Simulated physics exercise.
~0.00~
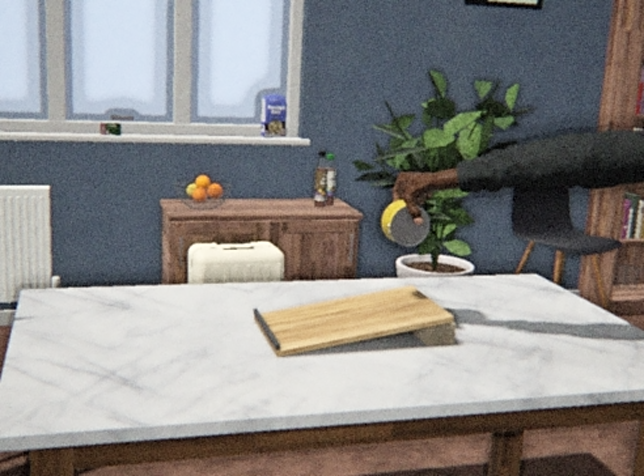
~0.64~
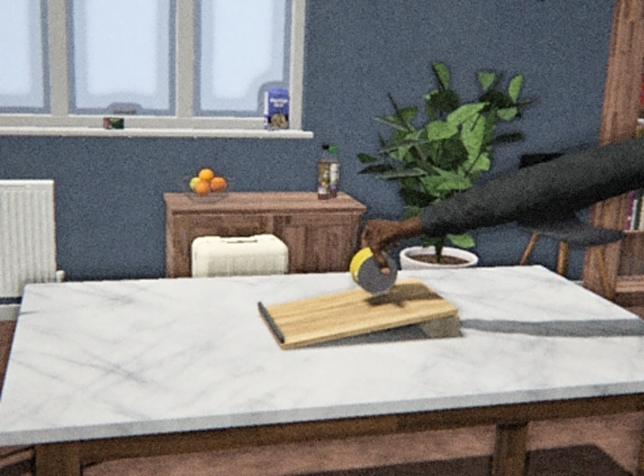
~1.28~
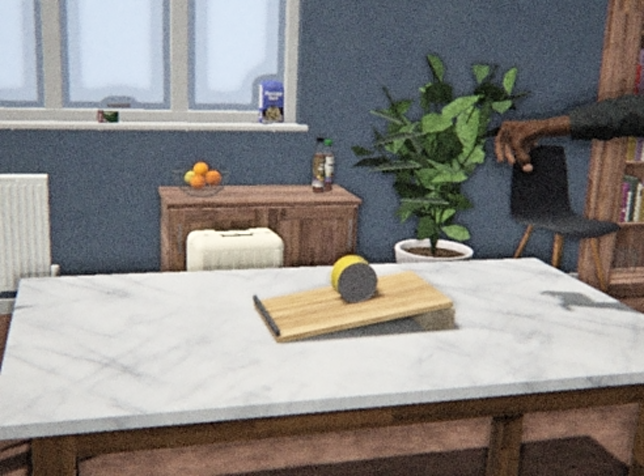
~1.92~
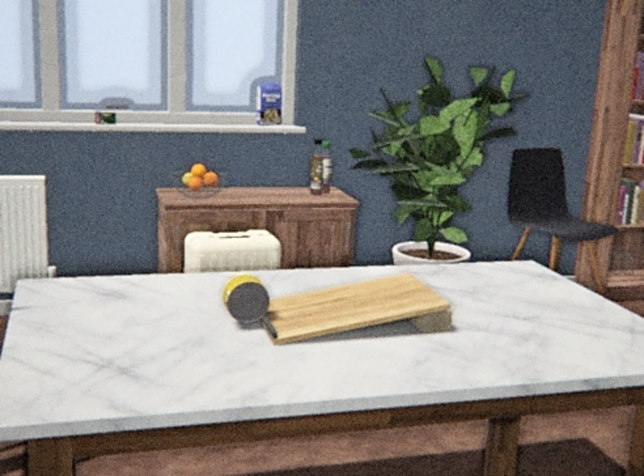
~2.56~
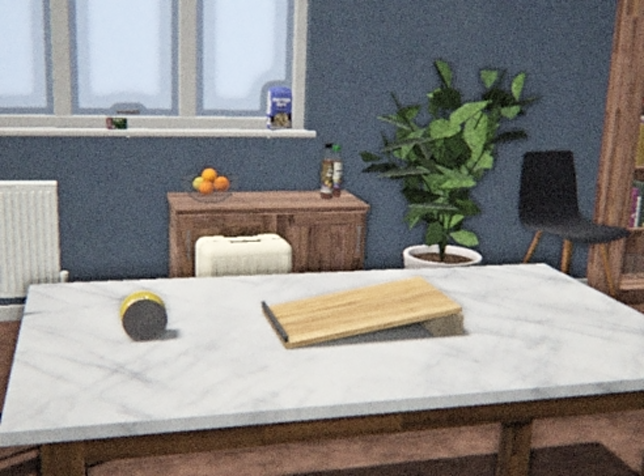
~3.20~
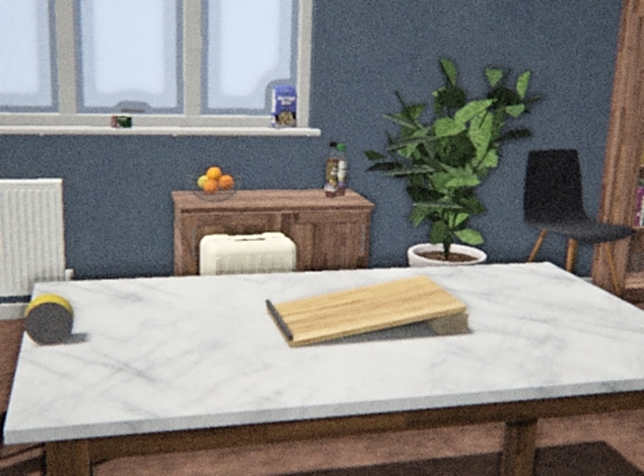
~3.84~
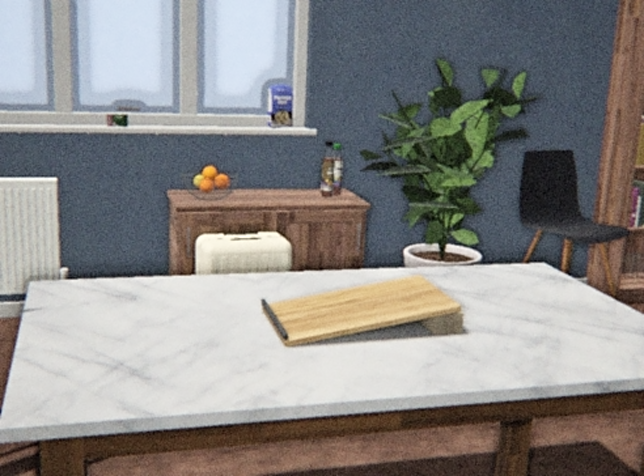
In a blue-walled room, a slightly swaying view looks across a white marble-topped table toward a window, a wooden sideboard with oranges and a leafy potted plant. A wooden board lies on the table, propped up at its right end so that it slopes down to the left. A hand reaches in from the right, sets a yellow and dark grey tub on its side on the board, then lets go and draws back. The tub rolls down the slope and off its lower end. It keeps rolling left across the tabletop to the far left edge and finally passes out of sight, while the board stays in place.
